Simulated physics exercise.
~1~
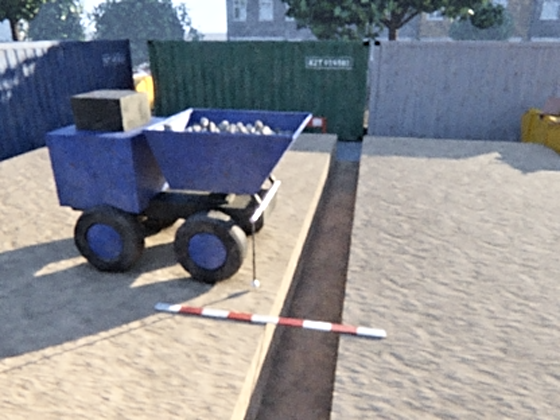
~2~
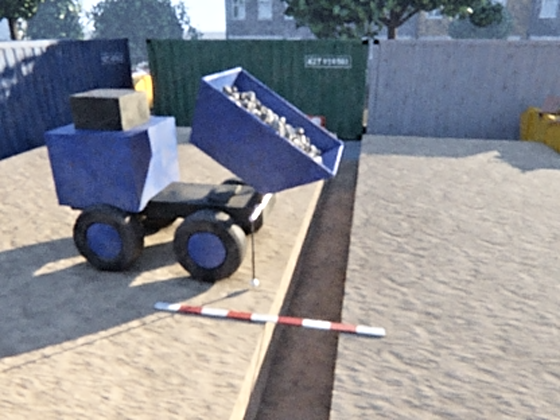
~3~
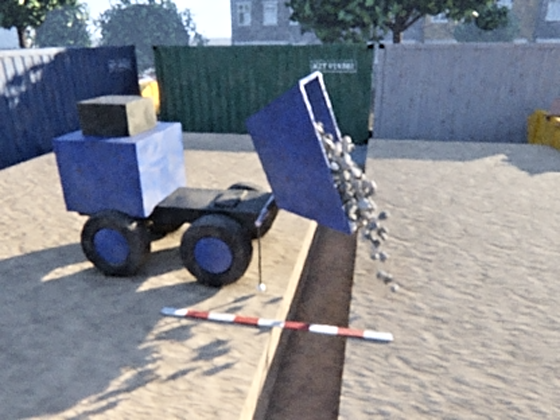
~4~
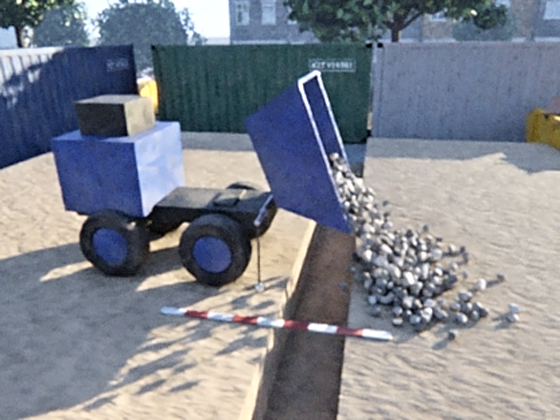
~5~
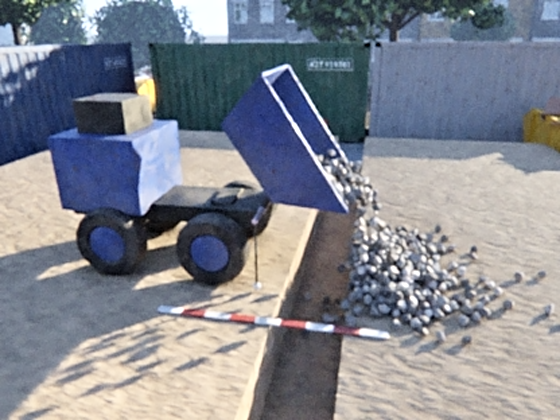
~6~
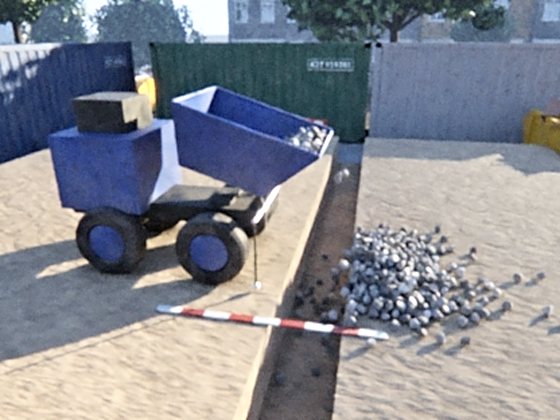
A blue dumper with black wheels stands on the left of a sandy yard, seen from slightly above and to the side, its skip full of grey stones. A narrow trench crosses the ground in front of it, a red and white striped pole lies nearby, and blue, green and grey containers stand behind. The skip tips steeply to the right, and stones pour over its lip, mostly beyond the trench, spreading into a heap. The skip then swings partway back, still holding some stones, with the heap beyond the trench and a few stones inside it.
